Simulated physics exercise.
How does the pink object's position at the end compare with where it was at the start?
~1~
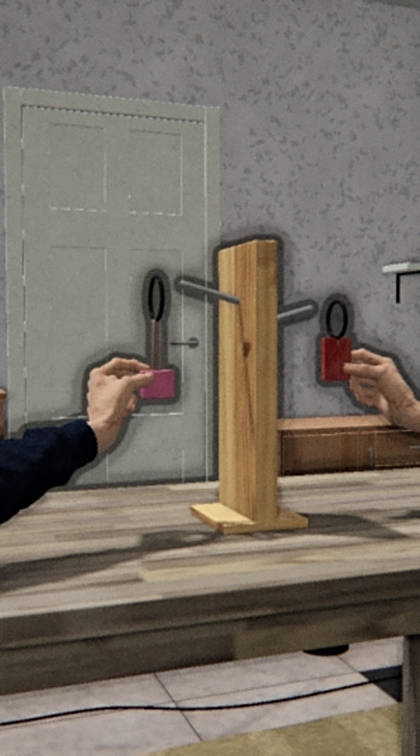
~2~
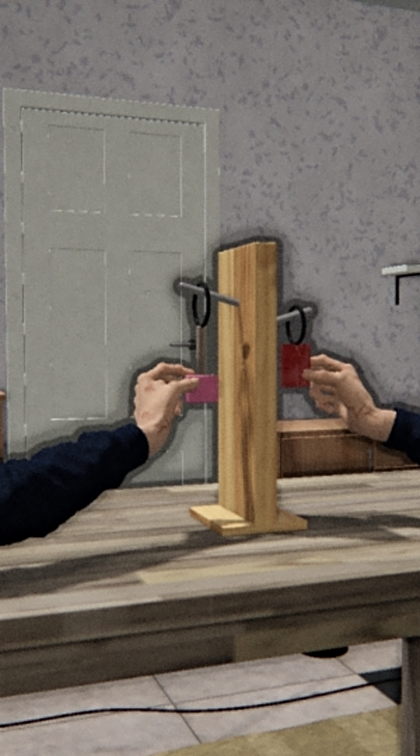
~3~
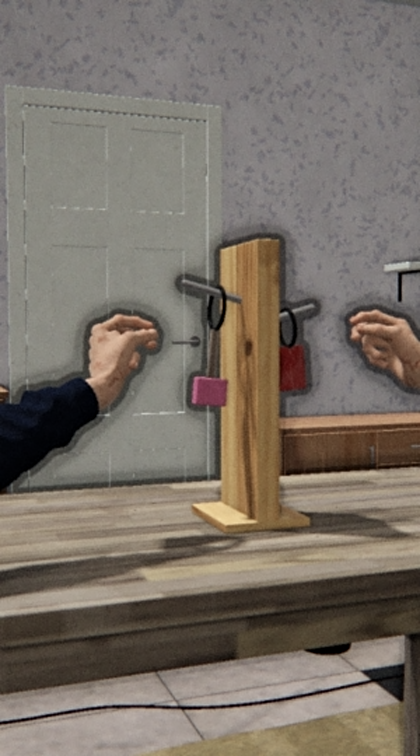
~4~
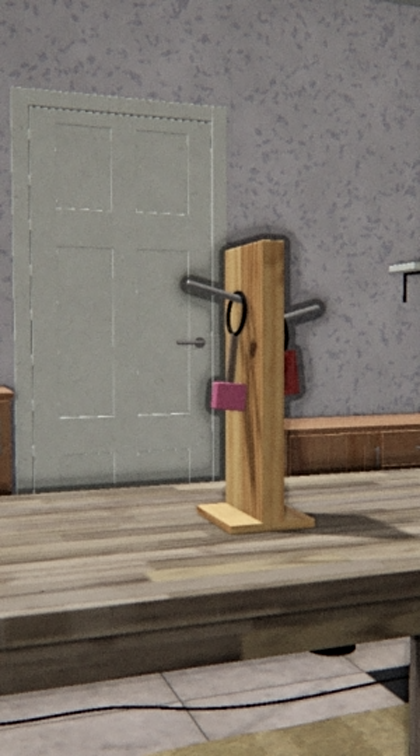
At the start it is held in a hand out to the left of the wooden stand. At the end it is farther right and slightly lower, hanging by its ring from the left peg close to the post.
Two hands hook a pink object and a red tag onto pegs, then leave both hanging.
